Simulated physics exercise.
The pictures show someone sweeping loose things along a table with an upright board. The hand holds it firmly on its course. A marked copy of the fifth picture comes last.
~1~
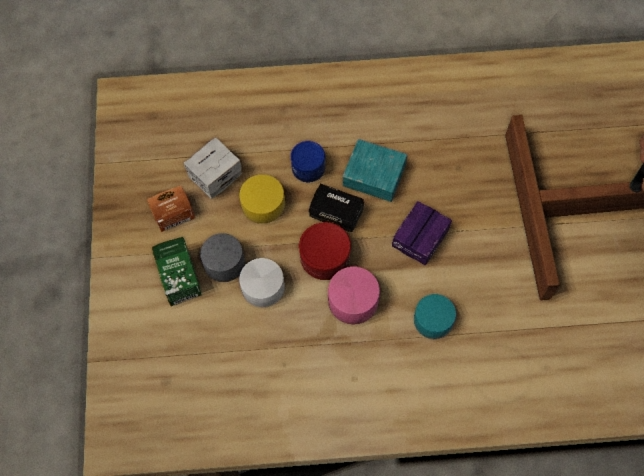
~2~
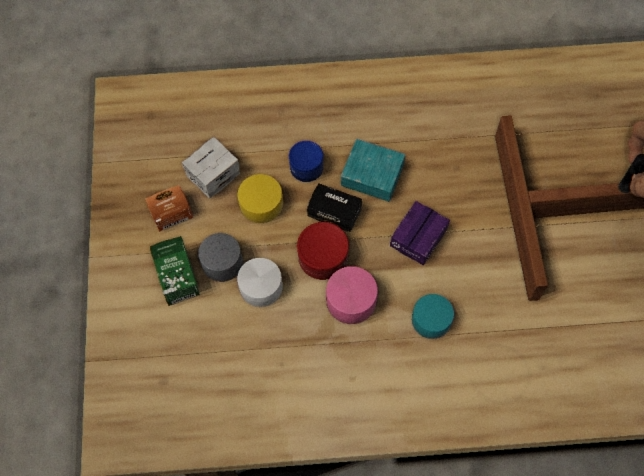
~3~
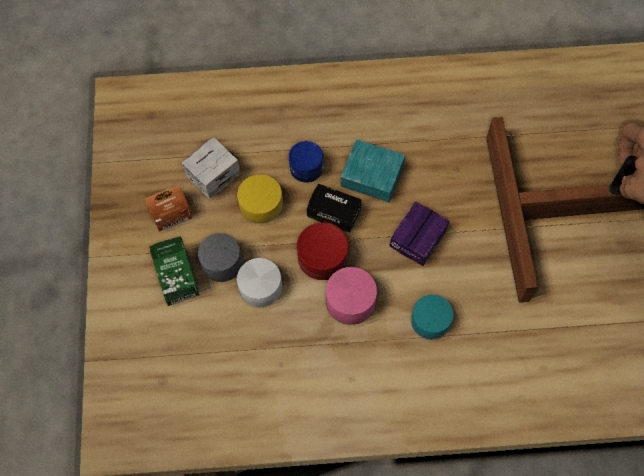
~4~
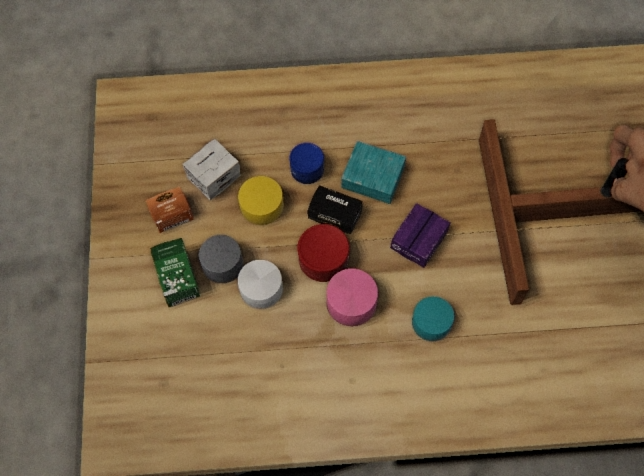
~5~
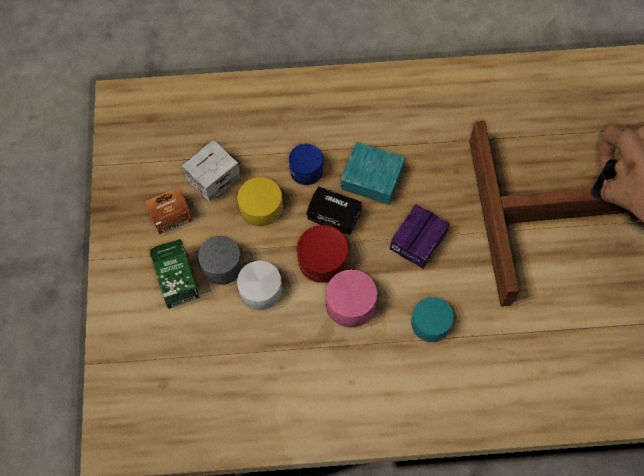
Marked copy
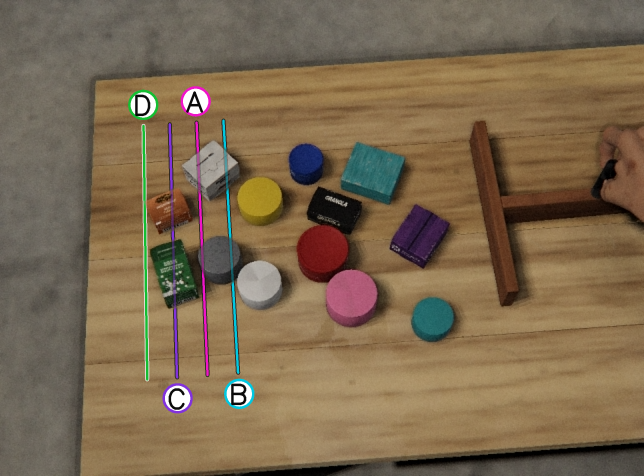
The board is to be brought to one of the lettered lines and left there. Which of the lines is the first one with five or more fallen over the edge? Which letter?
Up to line D.
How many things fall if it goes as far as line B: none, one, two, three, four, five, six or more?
The count is none.
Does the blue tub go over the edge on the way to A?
No.
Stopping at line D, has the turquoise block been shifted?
Yes.
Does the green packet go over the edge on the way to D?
Yes.
On the copy, A at (202, 240); B at (230, 238); C at (173, 242); D at (145, 244).
On D. First, board (371, 211); turquoise pot (420, 329); blue tub (287, 166).
Then, board (244, 220); orange packet (117, 220); white packet (129, 165).
Finally, board (143, 227); green packet over the edge; white packet over the edge; seven fallen.
By contrast, A drops only two; B drops none; C drops only four.
